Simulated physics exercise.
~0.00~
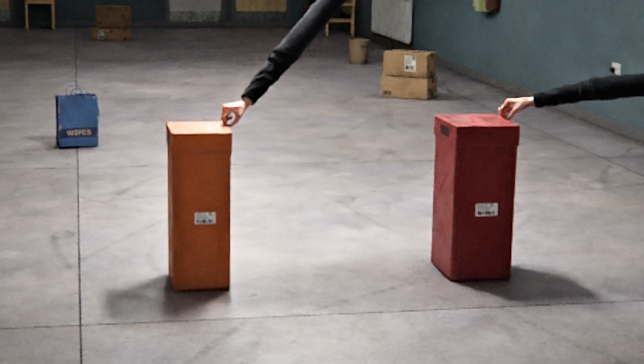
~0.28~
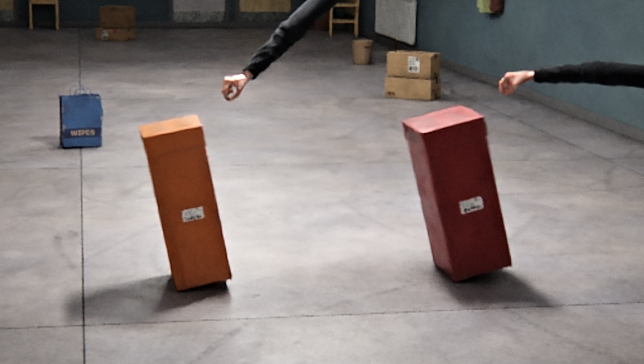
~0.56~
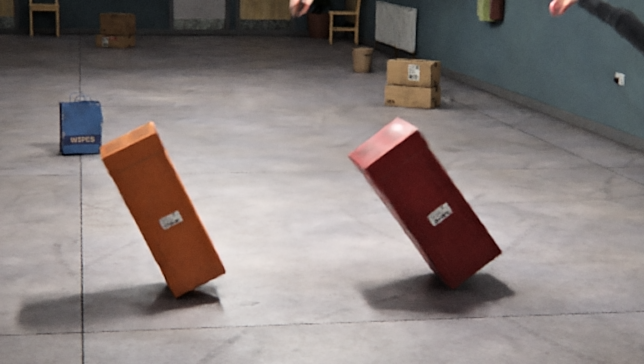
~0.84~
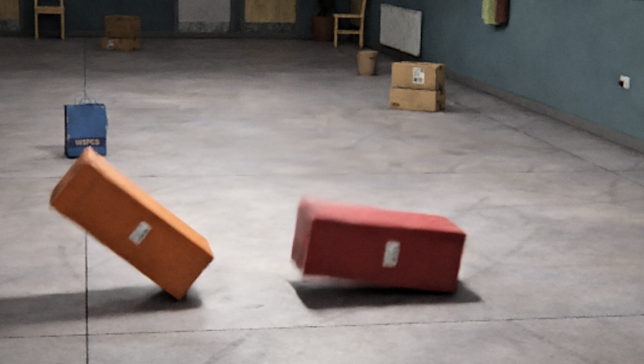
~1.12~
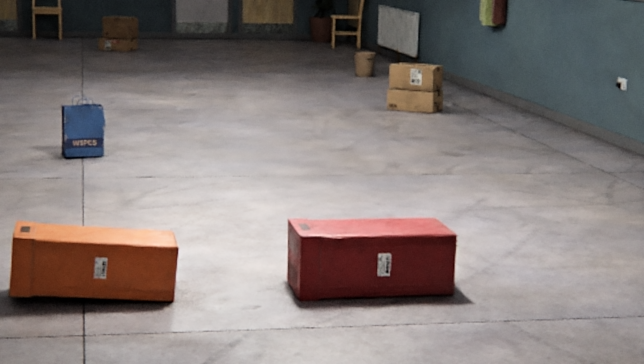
In the video, two hands at the tops of a tall orange box and a tall red box let go and draw back as both boxes tip left on a concrete floor. The red one lands on its side first, then the orange one falls flat too.
